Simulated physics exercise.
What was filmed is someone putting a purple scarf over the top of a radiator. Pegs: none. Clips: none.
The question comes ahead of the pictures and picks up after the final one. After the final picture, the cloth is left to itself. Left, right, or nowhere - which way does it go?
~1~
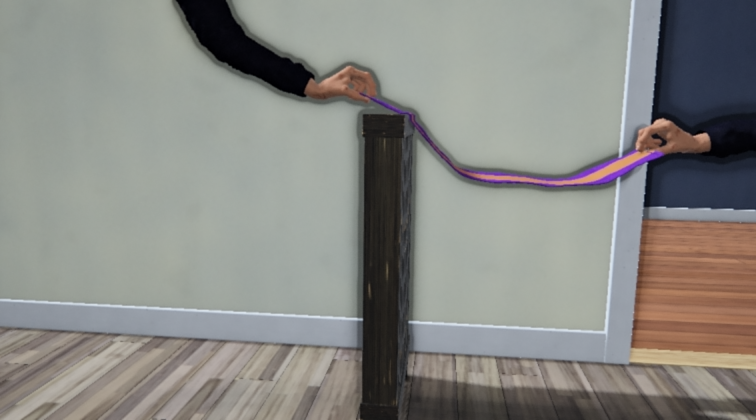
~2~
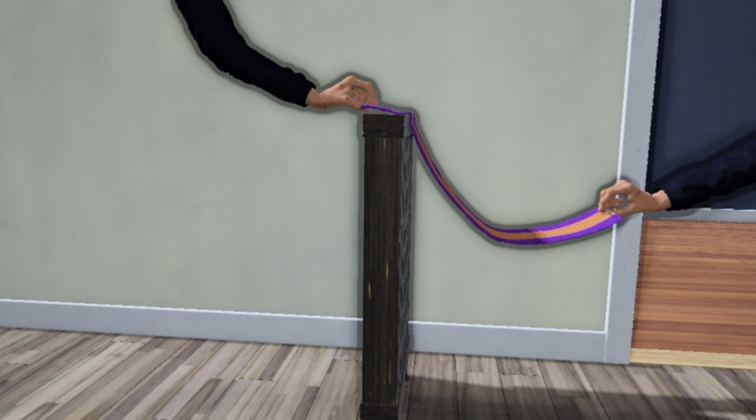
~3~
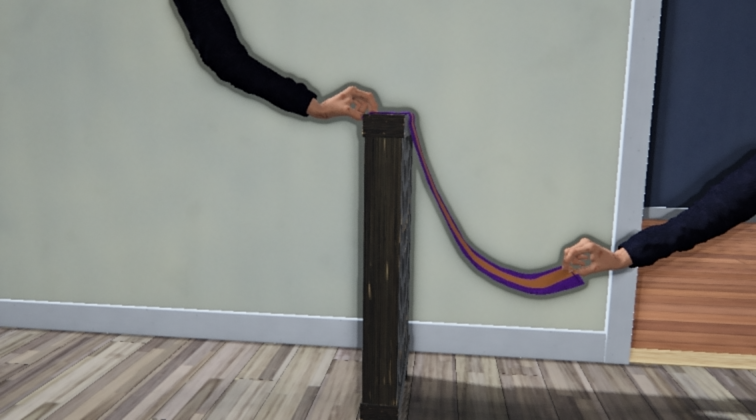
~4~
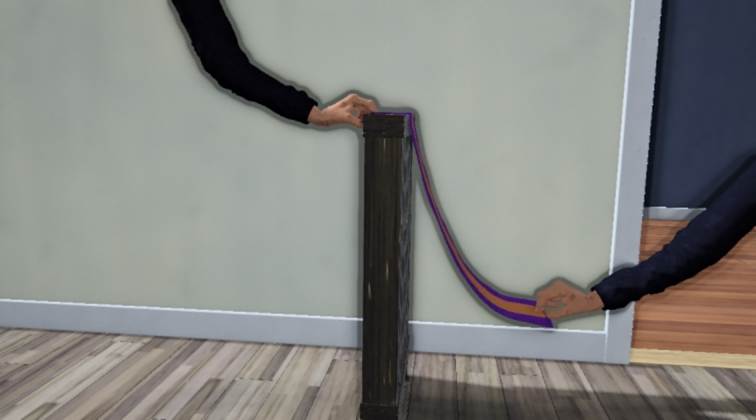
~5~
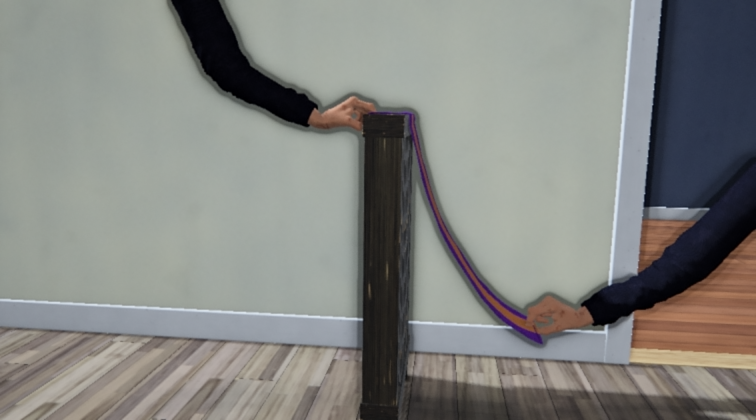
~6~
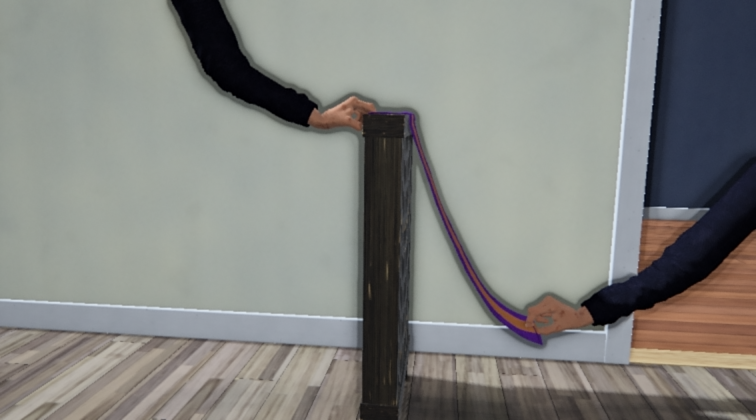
Right.
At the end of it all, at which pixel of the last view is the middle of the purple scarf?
(442, 413).
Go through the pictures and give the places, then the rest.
Left end (364, 95); right end (659, 157); top of the radiator (383, 119), in the first picture.
Left end (365, 109); right end (618, 222), in the second picture.
Left end (367, 117); right end (579, 286); top of the radiator (383, 119), in the third picture.
Left end (366, 119); right end (548, 327), in the fourth picture.
Left end (367, 123); right end (537, 342), in the fifth picture.
Left end (366, 123); right end (537, 343); far more of it on the right, in the sixth picture.
Then, 0.30 s later than the last view, scarf clear of the top and falling near (447, 292).
Then, 0.52 s later than the last view, scarf in a heap on the floor near (443, 408).
Finally, scarf in a heap on the floor near (442, 413). The purple scarf is pulled rightwards.
